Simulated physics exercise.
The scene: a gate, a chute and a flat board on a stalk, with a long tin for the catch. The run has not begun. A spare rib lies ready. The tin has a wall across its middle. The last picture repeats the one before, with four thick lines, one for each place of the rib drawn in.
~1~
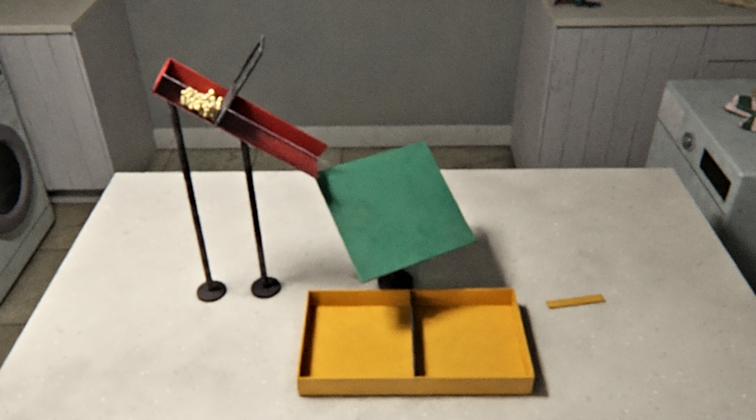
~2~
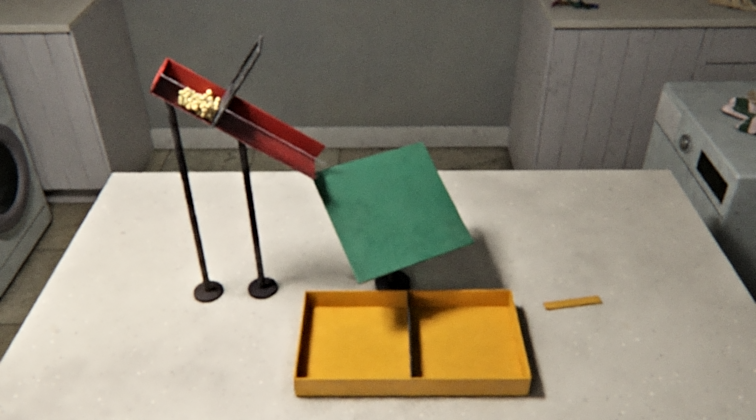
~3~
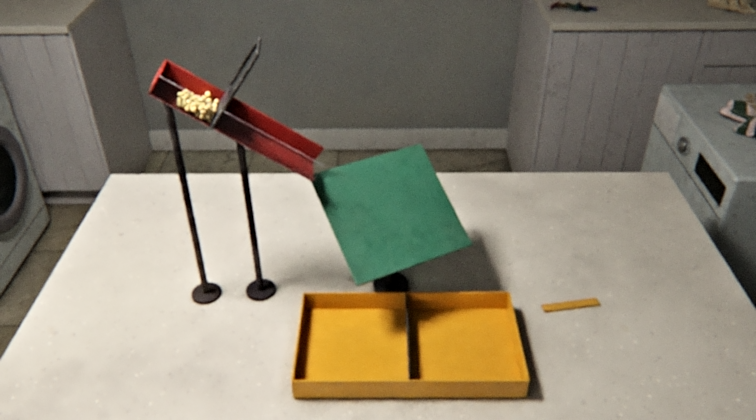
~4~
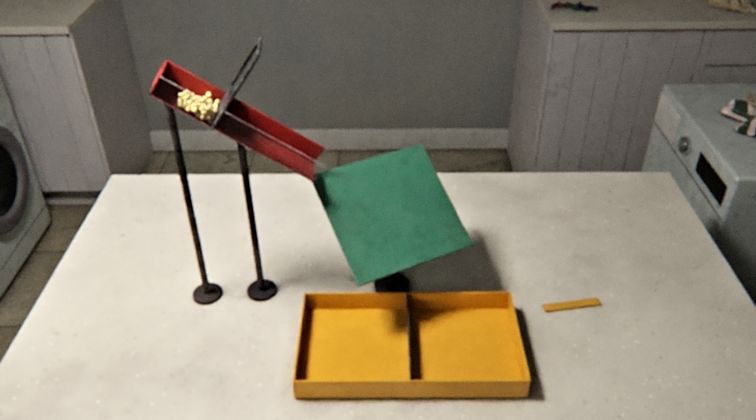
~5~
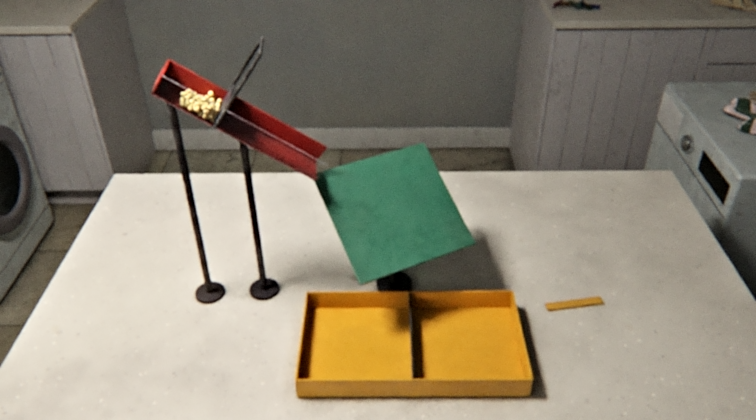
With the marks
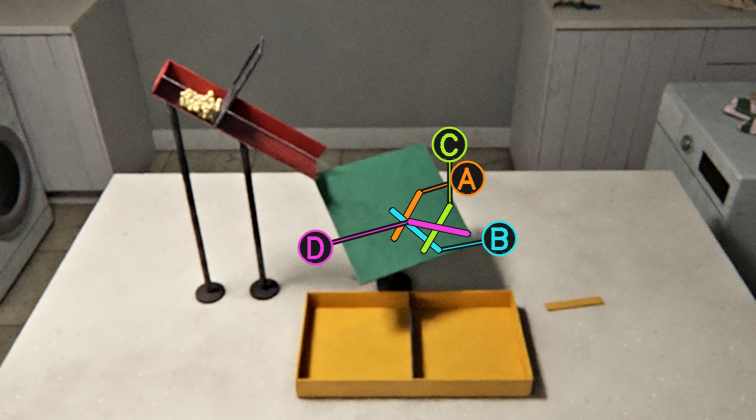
At the start, pale beans sit behind a dark gate in a sloping red chute on two black stands, above a tilted green board and a divided yellow tin on a white table. The view then shifts very slightly and drifts back, while the beans, gate, board and tin stay still.
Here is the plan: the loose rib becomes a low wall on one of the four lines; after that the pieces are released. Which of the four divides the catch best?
A works best here.
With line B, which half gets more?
Right.
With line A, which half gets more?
The left half.
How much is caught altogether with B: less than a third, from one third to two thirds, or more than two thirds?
More than two thirds.
On the marked copy, line A from (419, 192) to (394, 238); line B from (392, 210) to (438, 250); line C from (449, 205) to (423, 250); line D from (409, 221) to (467, 233).
If A is chosen, of what is caught, close to two thirds in the left half, close to a third in the right.
If B is chosen, of what is caught, none at all in the left half, the whole lot in the right.
If C is chosen, of what is caught, only a few in the left half, all but a few in the right.
If D is chosen, of what is caught, none at all in the left half, the whole lot in the right.
